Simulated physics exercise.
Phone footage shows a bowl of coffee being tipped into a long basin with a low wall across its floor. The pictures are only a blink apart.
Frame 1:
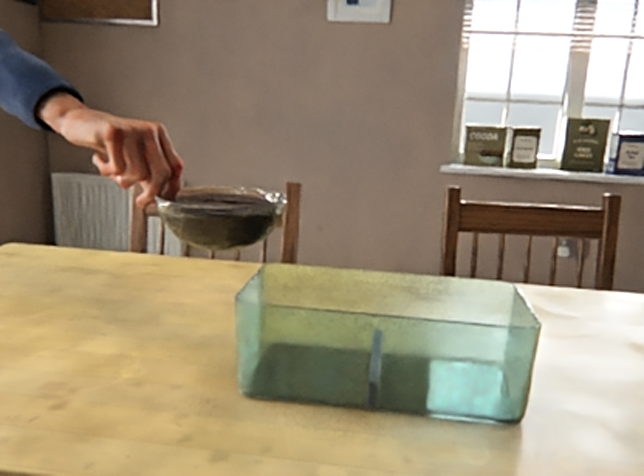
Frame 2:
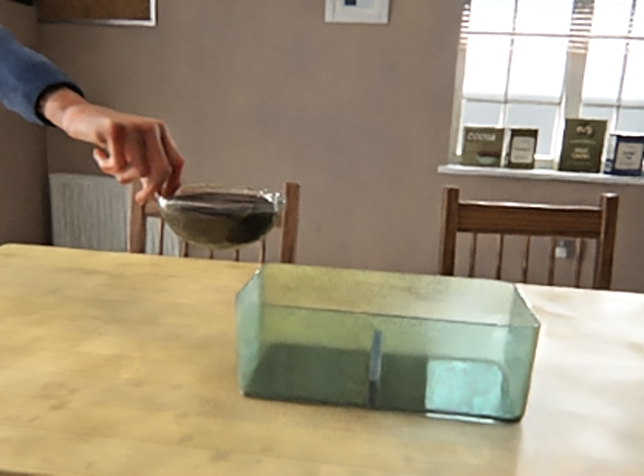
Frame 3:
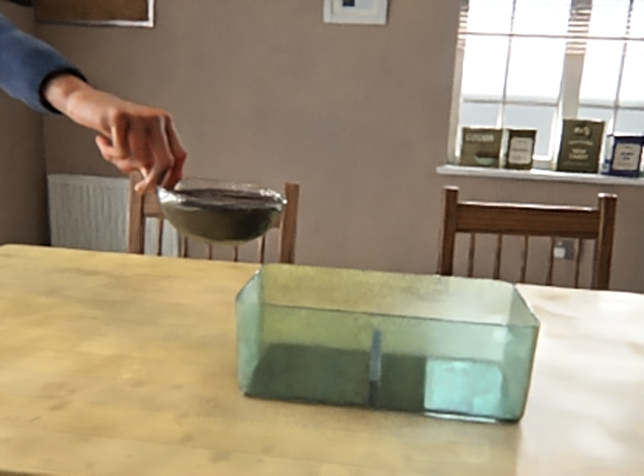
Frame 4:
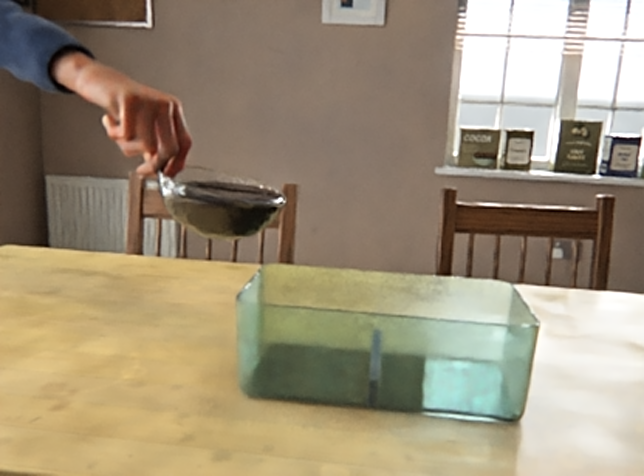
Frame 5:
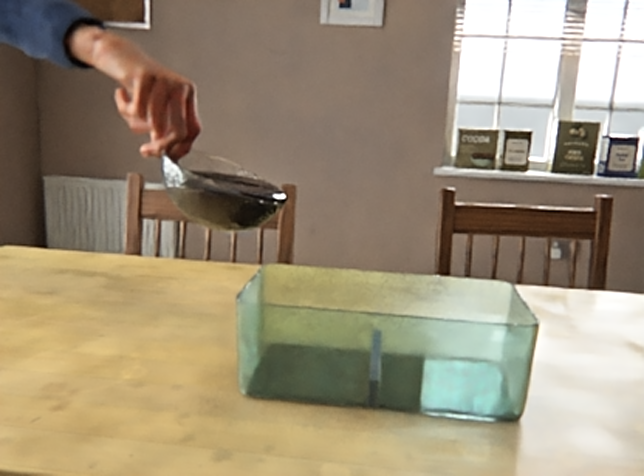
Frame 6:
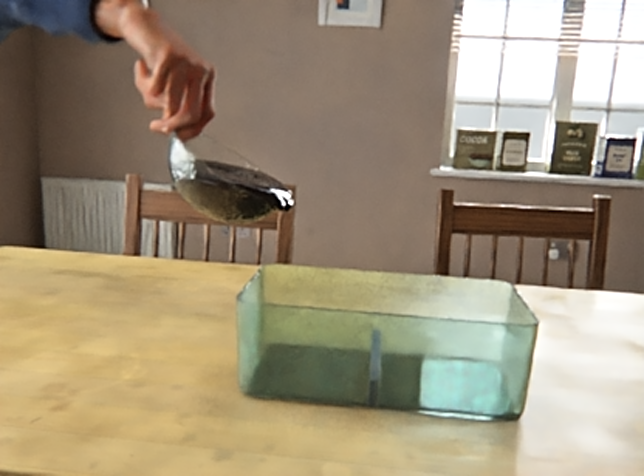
A hand held a glass bowl of dark coffee above a table, to the left of a long greenish basin, then steadily tilted it to the right until coffee began slipping over the rim.
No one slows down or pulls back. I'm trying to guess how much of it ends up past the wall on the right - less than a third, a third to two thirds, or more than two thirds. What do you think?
I'd say a third to two thirds.
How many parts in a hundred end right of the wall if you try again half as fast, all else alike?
Estimate: Around 25 %.
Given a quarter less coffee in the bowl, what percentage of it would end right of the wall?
Roughly 35 in a hundred.
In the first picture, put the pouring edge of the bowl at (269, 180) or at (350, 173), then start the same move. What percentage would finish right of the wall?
Near 25 % and 75 %.
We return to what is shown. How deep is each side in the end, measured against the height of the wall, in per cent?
Left side roughly 40, right side roughly 30.
A moment on, the tilt is 91° and 14 per cent is still to pour, 22 is left of the wall and 0 right of it.
Next, the tilt is 97° and 0 per cent is still to pour, 48 is left of the wall and 50 right of it.
Then the tilt is 97° and 0 per cent is still to pour, 51 is left of the wall and 43 right of it.
Later the tilt is 97° and 0 per cent is still to pour, 54 is left of the wall and 43 right of it.
In the end 54 per cent lies left of the wall, 43 right of it and 3 outside.
